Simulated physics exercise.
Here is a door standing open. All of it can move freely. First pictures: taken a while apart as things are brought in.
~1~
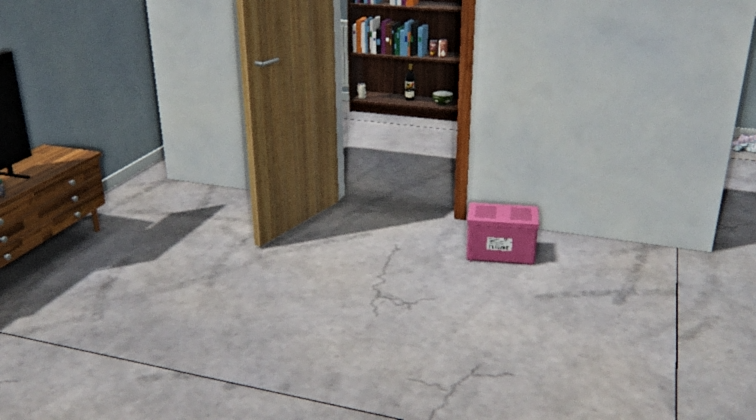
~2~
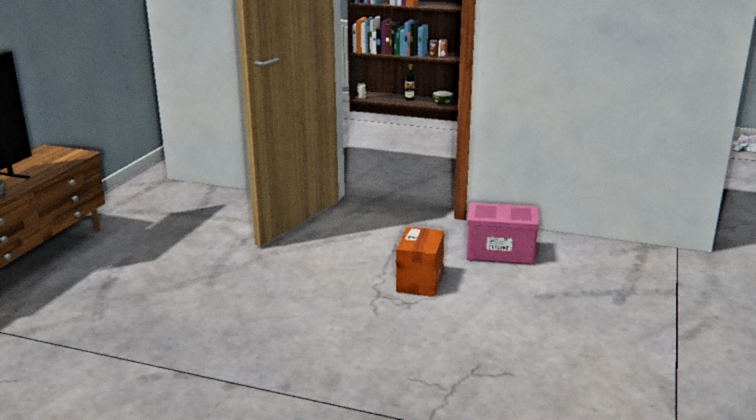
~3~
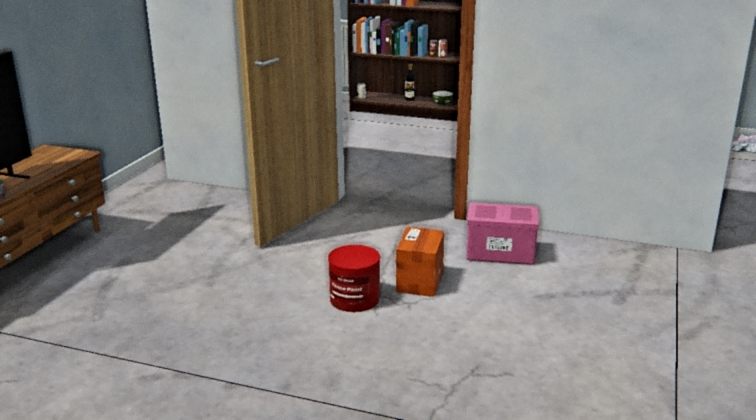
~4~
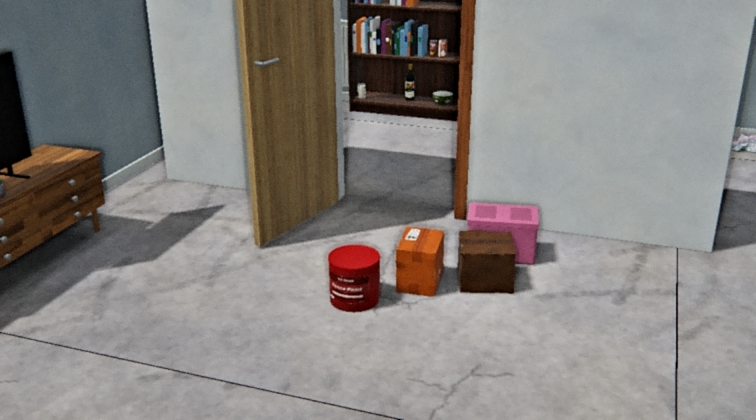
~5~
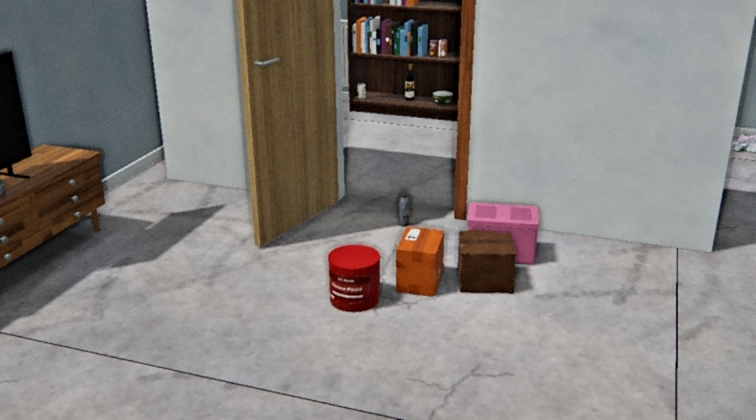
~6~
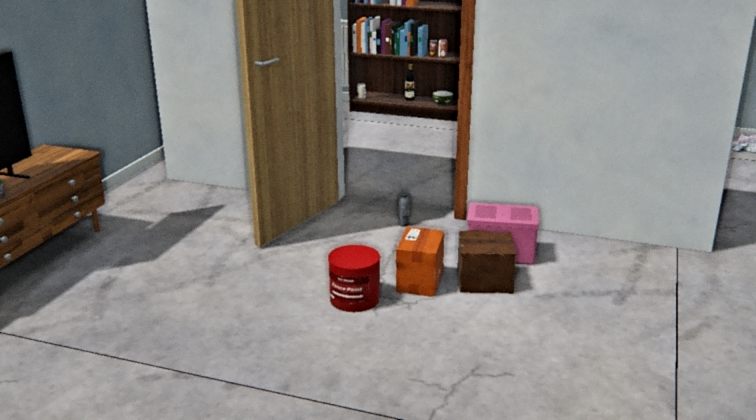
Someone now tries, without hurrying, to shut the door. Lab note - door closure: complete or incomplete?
Complete.
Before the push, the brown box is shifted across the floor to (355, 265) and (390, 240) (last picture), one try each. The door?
First it finishes its swing, then it cannot finish its swing.
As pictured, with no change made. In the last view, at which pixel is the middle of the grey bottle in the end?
Near pixel (417, 196).
Then, 1.10 s later than the last frame, open by 62°.
Then, 1.90 s later than the last frame, open by 16°; grey bottle moved about its own width near (411, 206).
Then, 2.40 s later than the last frame, open by 0°; grey bottle tilted by 36° near (424, 192).
When it is over, open by 0°; lying over on the floor, grey bottle; the other 4 as before. End places, in pixels of the last picture, grey bottle near (417, 196).
